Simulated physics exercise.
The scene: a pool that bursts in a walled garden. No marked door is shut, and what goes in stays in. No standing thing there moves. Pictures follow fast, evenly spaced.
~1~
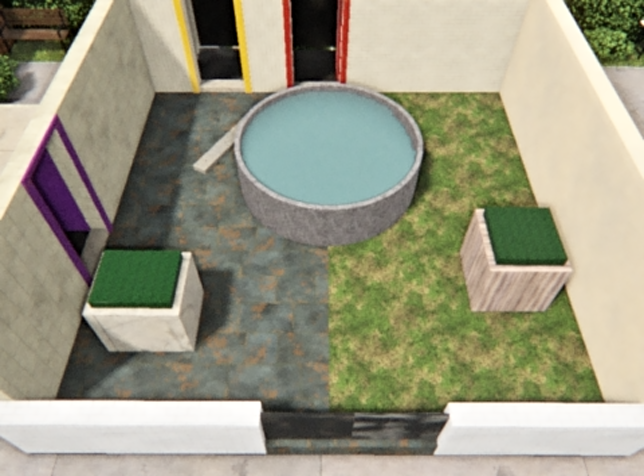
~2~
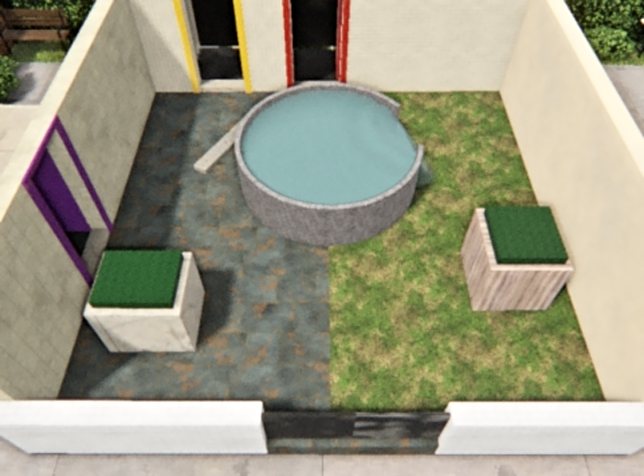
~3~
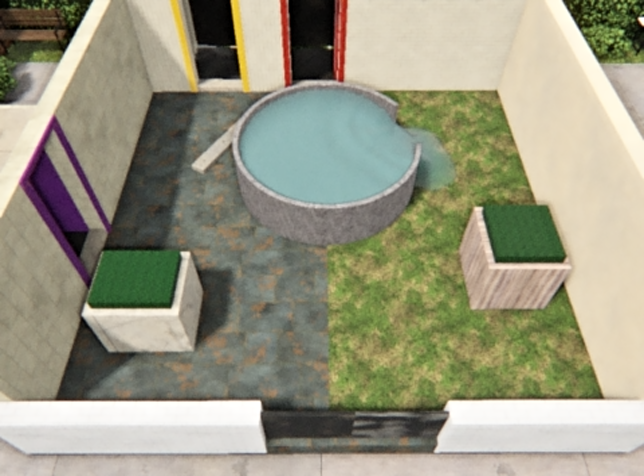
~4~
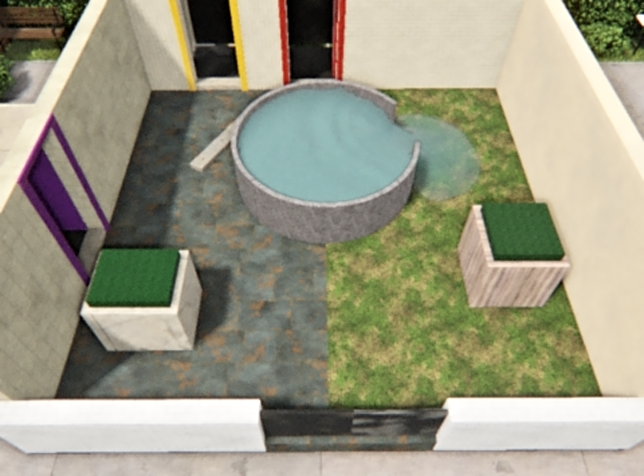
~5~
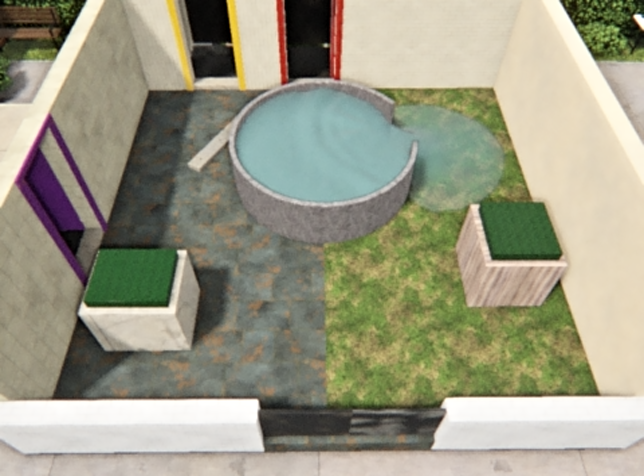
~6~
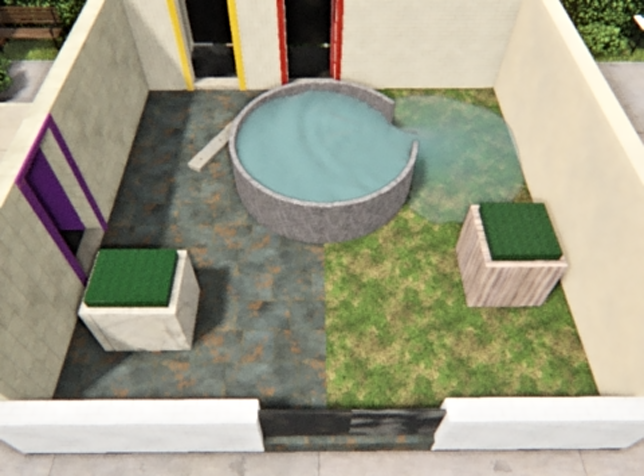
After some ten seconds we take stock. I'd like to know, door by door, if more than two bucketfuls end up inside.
Here it is: The red door lets in more than two bucketfuls, the yellow door lets in two bucketfuls or fewer, the purple door lets in two bucketfuls or fewer.
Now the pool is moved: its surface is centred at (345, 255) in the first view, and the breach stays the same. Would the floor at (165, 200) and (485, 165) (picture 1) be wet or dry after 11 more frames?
Spared, soaked.
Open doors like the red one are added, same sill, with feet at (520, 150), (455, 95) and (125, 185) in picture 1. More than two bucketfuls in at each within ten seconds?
Sure - the first gets past, the second gets past, the third stays short.
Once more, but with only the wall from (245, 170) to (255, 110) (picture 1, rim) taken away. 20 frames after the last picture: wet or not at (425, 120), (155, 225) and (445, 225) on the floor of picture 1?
Going through them, the first would be still bare, the next submerged and the last still bare.
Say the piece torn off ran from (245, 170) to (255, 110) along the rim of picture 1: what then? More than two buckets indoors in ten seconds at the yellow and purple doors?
I'd expect the yellow one to get past the mark and the purple one to get past the mark.
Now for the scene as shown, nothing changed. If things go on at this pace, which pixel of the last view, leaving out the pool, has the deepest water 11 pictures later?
At about (502, 114).
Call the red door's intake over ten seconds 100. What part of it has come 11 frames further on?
Share by then: 0 in a hundred.
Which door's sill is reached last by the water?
Answer: The purple door.
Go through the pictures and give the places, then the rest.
The first frame shows still water in the round tank at (329, 143).
In the second frame, water pours out at (407, 151) and has run to a hidden place.
In the third frame, water pours out at (405, 151) and has run to (451, 178).
In the fourth frame, water pours out at (404, 150) and has run to (456, 130).
In the fifth frame, the front is at (488, 134), out from the gap at (402, 150).
In the sixth frame, water pours out at (402, 149) and has run to (504, 121).
A moment on, water covers 20 % of the floor; the red door not reached, the yellow door not reached, the purple door not reached.
Next, water covers 25 % of the floor; the red door not reached, the yellow door not reached, the purple door not reached.
Then, water covers 40 % of the floor; the red door wet at the sill, nothing in, the yellow door not reached, the purple door not reached.
Later, water covers 75 % of the floor; the red door over two buckets in, the yellow door wet at the sill, nothing in, the purple door not reached.
In the end, water covers 100 % of the floor; the red door over two buckets in, the yellow door wet at the sill, nothing in, the purple door wet at the sill, nothing in.
